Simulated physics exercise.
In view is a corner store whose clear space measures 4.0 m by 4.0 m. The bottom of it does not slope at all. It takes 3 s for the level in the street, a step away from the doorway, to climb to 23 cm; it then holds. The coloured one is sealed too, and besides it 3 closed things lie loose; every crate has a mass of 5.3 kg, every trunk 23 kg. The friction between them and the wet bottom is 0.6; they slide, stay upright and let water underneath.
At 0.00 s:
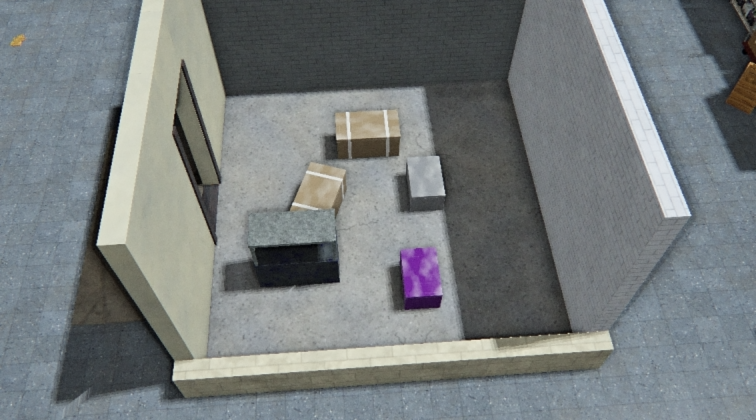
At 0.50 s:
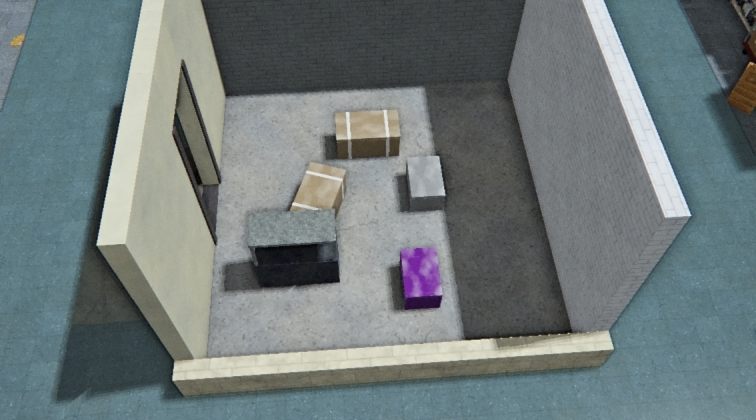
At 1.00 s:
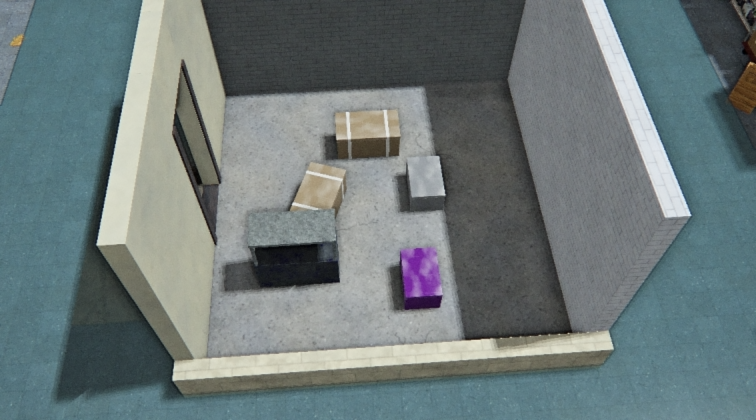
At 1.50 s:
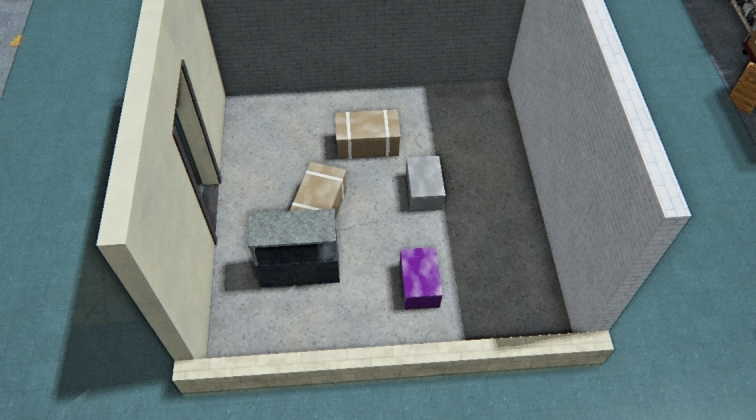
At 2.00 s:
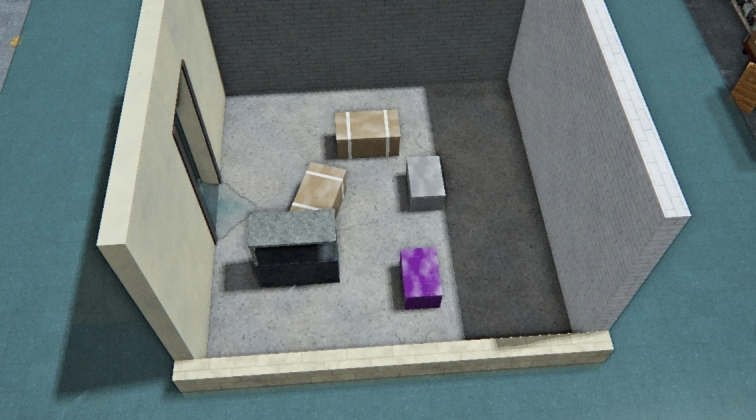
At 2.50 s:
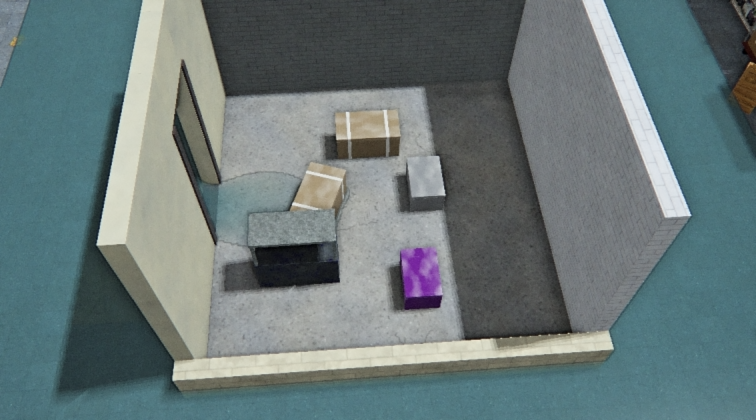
Water spreads over the grey paving around a small roofless room, turning the ground outside blue-green. A shallow patch then creeps in through the opening in the left wall and widens across the floor toward the nearest tan crate, while the purple crate and the other boxes stay still.
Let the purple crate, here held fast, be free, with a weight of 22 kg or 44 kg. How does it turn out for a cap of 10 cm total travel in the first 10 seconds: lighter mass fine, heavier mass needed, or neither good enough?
Lighter mass fine.
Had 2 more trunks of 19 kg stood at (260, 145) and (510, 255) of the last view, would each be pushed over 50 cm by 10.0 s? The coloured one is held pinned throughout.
The first is not as far, the second further.
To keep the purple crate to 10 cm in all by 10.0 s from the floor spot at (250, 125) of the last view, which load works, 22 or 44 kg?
The answer: Either weight will do.
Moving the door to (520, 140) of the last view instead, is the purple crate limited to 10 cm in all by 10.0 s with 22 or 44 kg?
With that change, the small one suffices.
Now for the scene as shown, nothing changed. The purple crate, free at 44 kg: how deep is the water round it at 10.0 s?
Around 5 cm.
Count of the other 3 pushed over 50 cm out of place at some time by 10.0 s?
By my count, 2.
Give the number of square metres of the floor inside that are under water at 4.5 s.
Flooded: Near 7.5 m2.
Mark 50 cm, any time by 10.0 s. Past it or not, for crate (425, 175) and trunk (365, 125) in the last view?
The first is beyond the mark and the second is within the mark.
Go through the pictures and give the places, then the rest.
The purple crate at (421, 272) rests on the ground; 0.0 m2 under water; 0 of 4 have shifted, in the first frame.
The purple crate at (421, 272) rests on the ground; 0.0 m2 under water; 0 of 4 have shifted, in the second frame.
The purple crate at (421, 272), on the bottom; 0.0 m2 under water; 0 of 4 have shifted, in the third frame.
The purple crate at (421, 272), on the bottom; 0.0 m2 under water; 0 of 4 have shifted, in the fourth frame.
The purple crate at (421, 272), on the bottom; 0.2 m2 under water; 0 of 4 have shifted, in the fifth frame.
The purple crate at (421, 272) rests on the ground; water covers 1.0 m2; 0 of 4 have shifted, in the sixth frame.
After 3.5 s the purple crate would be 0 cm from its start with 22 kg and 0 cm from its start with 44 kg; 0 cm of water round it then.
After 4.5 s the purple crate would be 0 cm from its start with 22 kg and 0 cm from its start with 44 kg; 3 cm of water round it then.
After 7.0 s the purple crate would be 0 cm from its start with 22 kg and 0 cm from its start with 44 kg; 2 cm of water round it then.
After 10.0 s the purple crate would be 0 cm from its start with 22 kg and 0 cm from its start with 44 kg; 5 cm of water round it then.
